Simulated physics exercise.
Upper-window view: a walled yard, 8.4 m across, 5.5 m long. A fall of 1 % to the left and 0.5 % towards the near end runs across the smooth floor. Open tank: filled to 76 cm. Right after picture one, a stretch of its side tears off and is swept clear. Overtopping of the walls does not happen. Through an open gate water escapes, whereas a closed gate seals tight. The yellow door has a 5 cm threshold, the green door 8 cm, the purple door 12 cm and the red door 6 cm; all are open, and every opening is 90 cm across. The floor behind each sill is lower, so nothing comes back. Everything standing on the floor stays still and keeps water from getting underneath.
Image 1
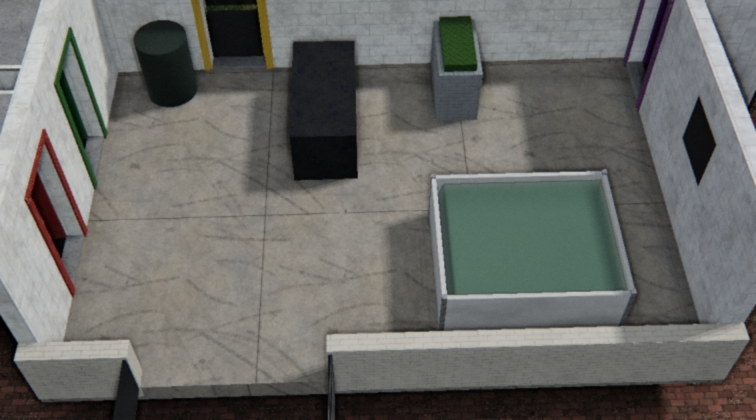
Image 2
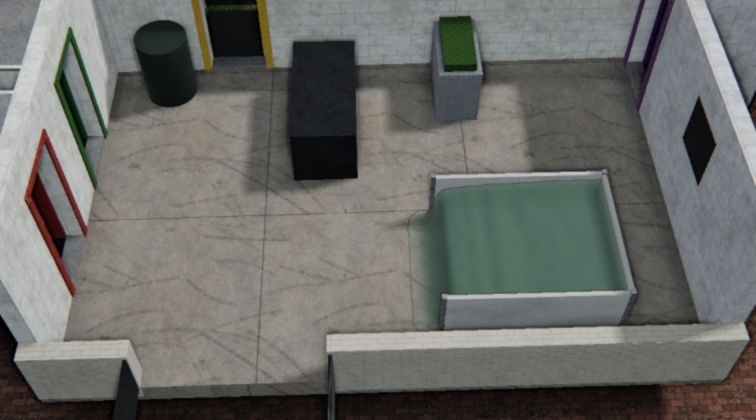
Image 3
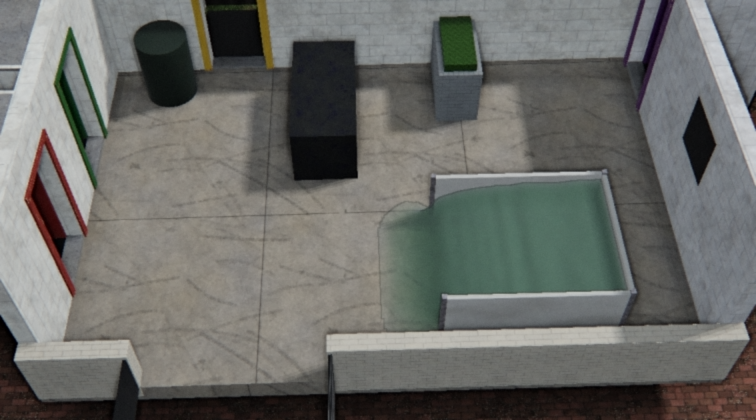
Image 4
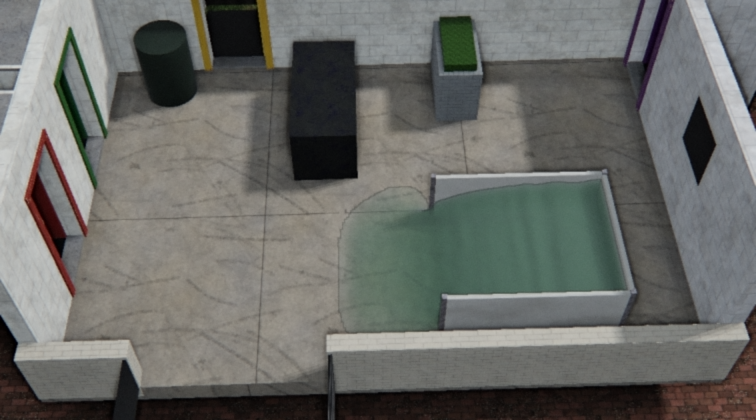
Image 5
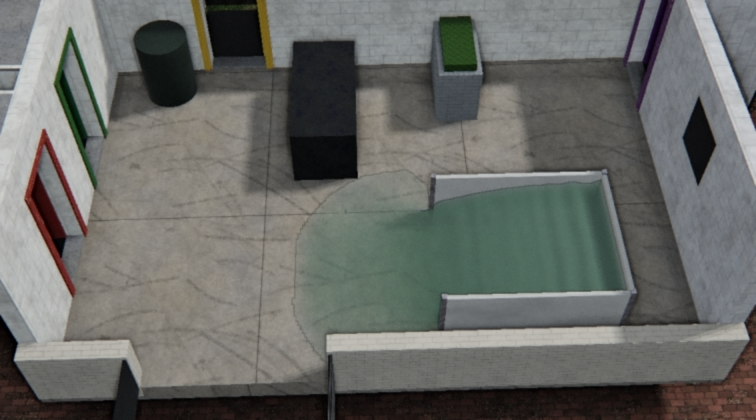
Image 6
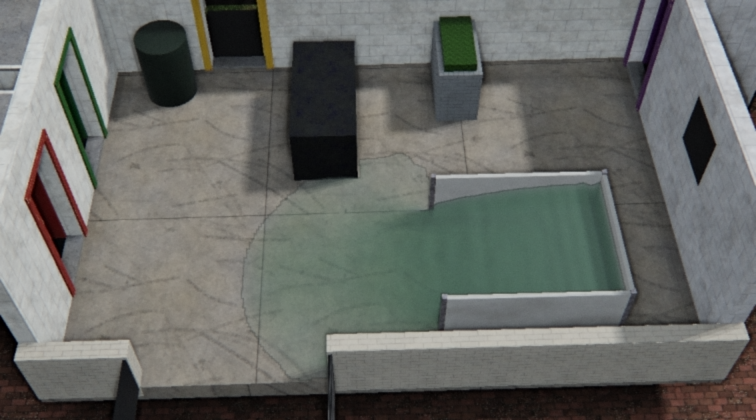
Water pours from the open tank's left side and spreads leftward across the yard floor.
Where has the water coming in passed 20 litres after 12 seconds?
One by one: Yellow door: Past the limit; green door: Past the limit; purple door: Within the limit; red door: Past the limit.
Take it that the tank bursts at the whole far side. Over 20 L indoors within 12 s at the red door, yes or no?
Against that limit: Red past it.
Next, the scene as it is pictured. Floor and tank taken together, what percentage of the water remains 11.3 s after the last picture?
Around 48 per cent of the water.
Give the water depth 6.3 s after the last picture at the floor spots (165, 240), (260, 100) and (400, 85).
About 8, 4 and 3 cm.
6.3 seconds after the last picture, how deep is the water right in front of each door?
Depths: Yellow door 7 cm, green door 16 cm, purple door 0 cm, red door 11 cm.
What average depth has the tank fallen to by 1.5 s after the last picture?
Depth, averaged: Around 24 centimetres.
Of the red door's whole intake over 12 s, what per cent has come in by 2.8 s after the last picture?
60 percent or so by then.
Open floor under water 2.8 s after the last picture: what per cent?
Covered: Roughly 55 %.
Then, 0.7 s after the last picture water covers 40 % of the floor and is deepest (32 cm) near (431, 301); yellow door not reached, green door not reached, purple door not reached, red door 10 cm at the sill, 0 L in.
Then, 1.5 s after the last picture water covers 50 % of the floor and is deepest (44 cm) near (58, 373); yellow door not reached, green door 20 cm at the sill, 5 L in, purple door not reached, red door 20 cm at the sill, 90 L in.
Then, 2.8 s after the last picture water covers 55 % of the floor and is deepest (30 cm) near (84, 247); yellow door not reached, green door 20 cm at the sill, 89 L in, purple door not reached, red door 26 cm at the sill, 289 L in.
Then, 6.3 s after the last picture water covers 65 % of the floor and is deepest (16 cm) near (94, 197); yellow door 7 cm at the sill, 3 L in, green door 16 cm at the sill, 183 L in, purple door not reached, red door 11 cm at the sill, 465 L in.
Then, 11.3 s after the last picture water covers 70 % of the floor and is deepest (10 cm) near (96, 188); yellow door 6 cm at the sill, 48 L in, green door 9 cm at the sill, 210 L in, purple door not reached, red door 8 cm at the sill, 501 L in.
